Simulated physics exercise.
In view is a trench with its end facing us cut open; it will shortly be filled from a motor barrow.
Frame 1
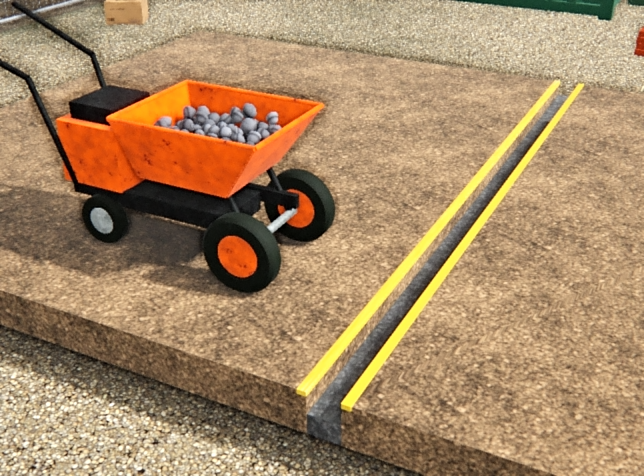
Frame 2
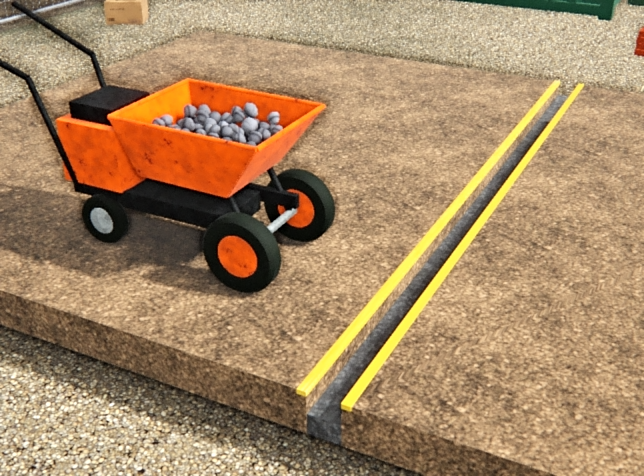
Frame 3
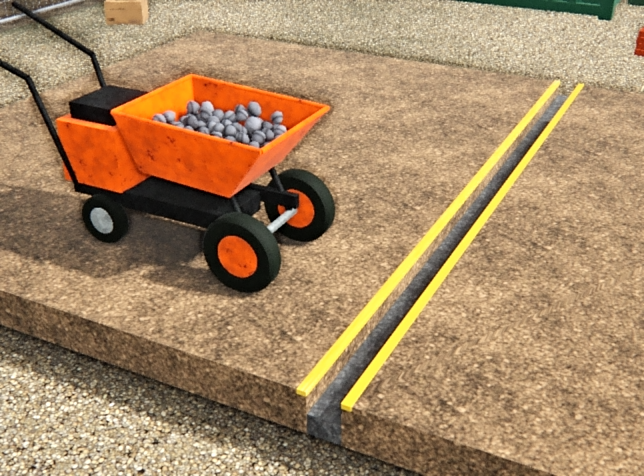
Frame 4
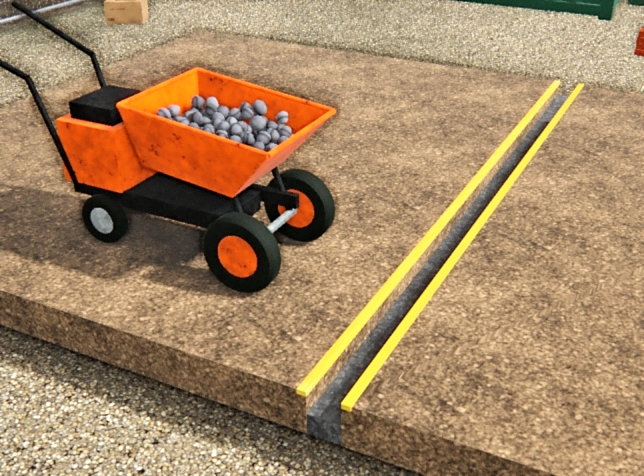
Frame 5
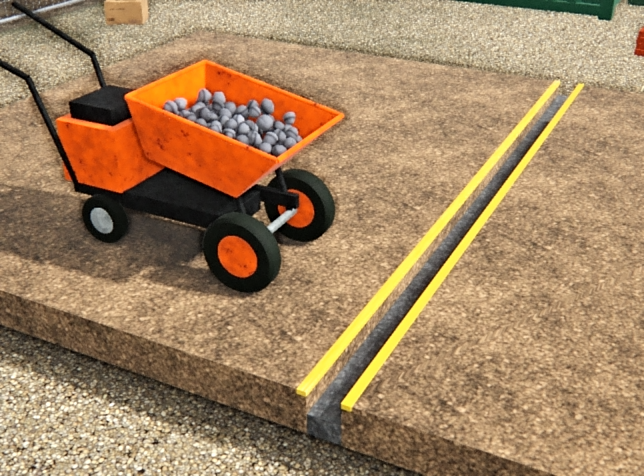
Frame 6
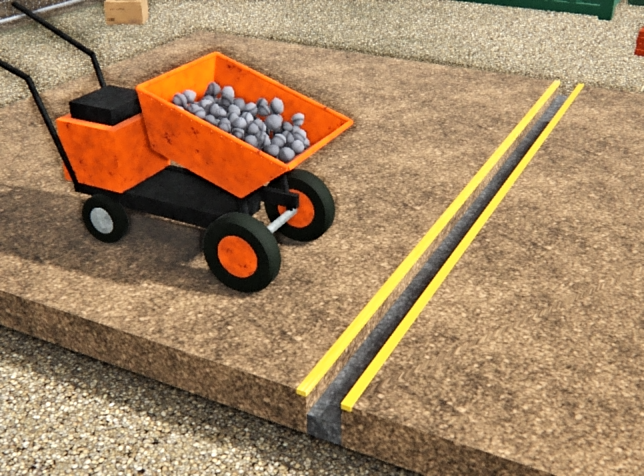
On a patch of brown dirt beside a narrow trench edged with yellow strips, an orange skip full of round grey cobbles sat level on its wheeled cart, then tilted gradually forward to the right.
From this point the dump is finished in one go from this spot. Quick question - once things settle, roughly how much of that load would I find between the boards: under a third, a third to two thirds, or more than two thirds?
What ends in the trench is going to be one-third to two-thirds of the load.
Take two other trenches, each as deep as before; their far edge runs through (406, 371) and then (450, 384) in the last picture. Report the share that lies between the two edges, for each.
Well, it'd be something like 80 per cent the first time and 100 per cent the second.
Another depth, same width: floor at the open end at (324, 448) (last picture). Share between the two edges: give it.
Estimate: Approx. 70 per cent.
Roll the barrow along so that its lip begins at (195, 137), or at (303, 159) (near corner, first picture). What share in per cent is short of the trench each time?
Near 70 and 0 percent respectively.
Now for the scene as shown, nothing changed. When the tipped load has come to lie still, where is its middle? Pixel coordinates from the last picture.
Last view, centre at rest - approx. (411, 294).
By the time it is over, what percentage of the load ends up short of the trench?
It comes to close to 15 %.
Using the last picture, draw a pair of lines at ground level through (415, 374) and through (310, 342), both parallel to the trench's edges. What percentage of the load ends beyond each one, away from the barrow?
Some 20 and some 100 per cent, respectively.
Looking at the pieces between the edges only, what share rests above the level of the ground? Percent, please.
About 40 in a hundred.
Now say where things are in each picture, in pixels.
The first frame shows lip of the skip at (255, 149), level; top of the load at (214, 133), round cobbles; first edge of the trench at (336, 349); far edge at (378, 362), the trench under half as wide as the skip, and about half as deep as wide.
The second frame shows lip of the skip at (257, 150), level; top of the load at (215, 132).
The third frame shows lip of the skip at (261, 152), tipped barely; top of the load at (211, 129).
The fourth frame shows lip of the skip at (268, 156), tipped a little; top of the load at (204, 124).
The fifth frame shows lip of the skip at (277, 161), tipped a little; top of the load at (210, 120).
The sixth frame shows lip of the skip at (288, 168), tipped clearly; top of the load at (205, 119); first edge of the trench at (336, 349); far edge at (378, 362).
Soon after the last picture, skip tipped steeply; all in the skip.
A little later, skip tipped steeply; most in the skip; a small part in or heaped over the trench; a stray few beyond it; a small part falling.
Later still, skip tipped right over; about a quarter in the skip; a small part short of the trench; about half in or heaped over the trench; about a third beyond it.
By the end, skip tipped right over; a small part short of the trench; about half in or heaped over the trench; about a third beyond it.
